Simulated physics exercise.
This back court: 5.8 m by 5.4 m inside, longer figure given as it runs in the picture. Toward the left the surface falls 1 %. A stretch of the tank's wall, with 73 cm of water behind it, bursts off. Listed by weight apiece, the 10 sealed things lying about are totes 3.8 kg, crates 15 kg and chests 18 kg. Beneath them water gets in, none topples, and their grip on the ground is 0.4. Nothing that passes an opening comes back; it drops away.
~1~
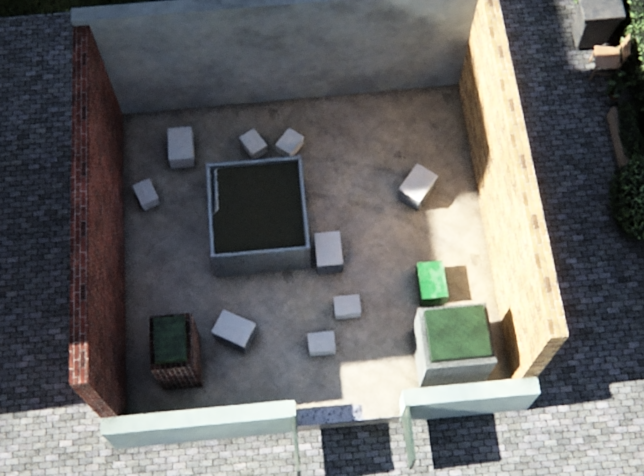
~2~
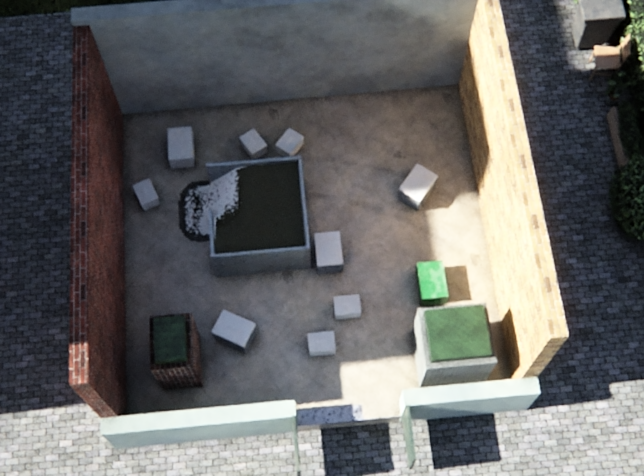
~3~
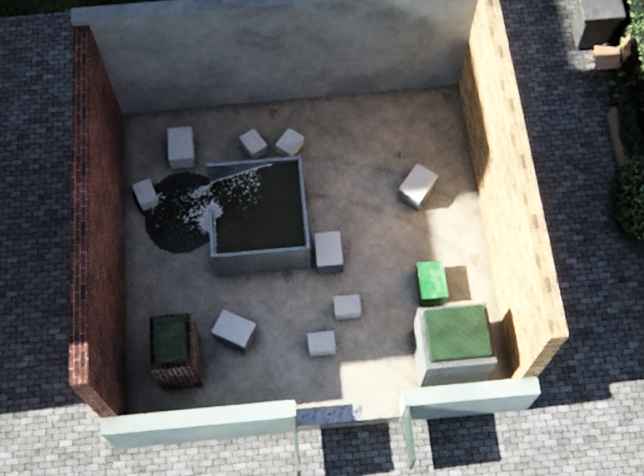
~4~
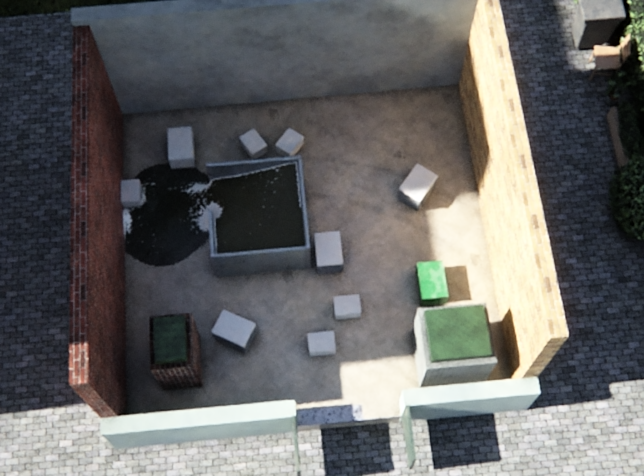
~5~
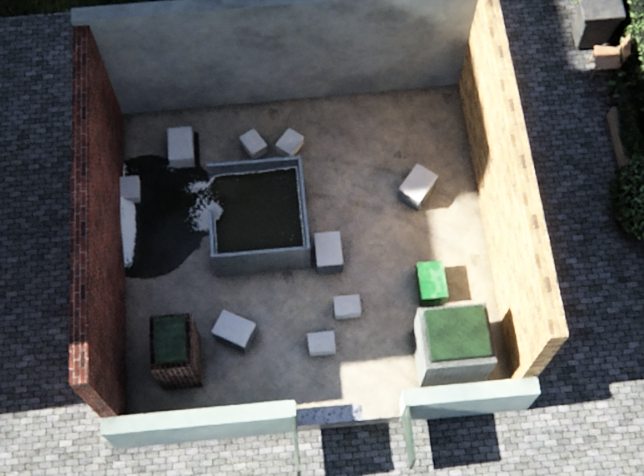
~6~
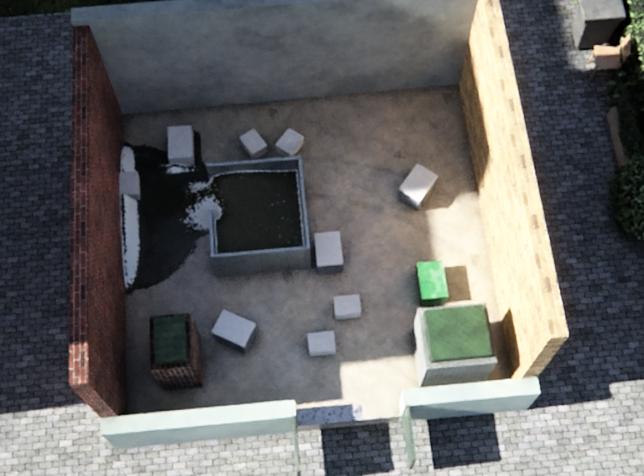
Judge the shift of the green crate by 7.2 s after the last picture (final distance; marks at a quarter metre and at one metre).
By the end, the green crate keeps its spot.
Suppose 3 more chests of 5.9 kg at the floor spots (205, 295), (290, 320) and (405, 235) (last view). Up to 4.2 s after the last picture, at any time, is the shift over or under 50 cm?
Listed order gives above the limit, within the limit, within the limit.
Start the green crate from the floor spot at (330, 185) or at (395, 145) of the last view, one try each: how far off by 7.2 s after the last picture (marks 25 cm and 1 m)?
In turn: It barely shifts; it ends far away.
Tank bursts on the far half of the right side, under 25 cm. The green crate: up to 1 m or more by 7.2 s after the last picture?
Outcome for the green crate: It is borne far off.
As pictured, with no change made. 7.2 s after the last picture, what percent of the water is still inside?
Remaining: Approx. 98 per cent.
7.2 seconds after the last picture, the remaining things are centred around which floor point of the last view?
(371, 241).
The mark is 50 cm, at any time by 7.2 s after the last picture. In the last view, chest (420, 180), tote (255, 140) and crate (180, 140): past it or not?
Results in listed order: Falls short / exceeds / exceeds.
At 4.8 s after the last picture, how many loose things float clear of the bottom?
At that point I count 2.
Then, 0.9 s after the last picture the green crate is near (433, 280), 0.0 m from its start, aground; 0 of 10 are out; 1 afloat.
Then, 2.8 s after the last picture the green crate is near (433, 280), 0.0 m from its start, aground; 0 of 10 are out; 2 afloat.
Then, 4.8 s after the last picture the green crate is near (433, 280), 0.0 m from its start, aground; 0 of 10 are out; 2 afloat.
Then, 7.2 s after the last picture the green crate is near (433, 280), 0.0 m from its start, aground; 0 of 10 are out; 5 afloat.
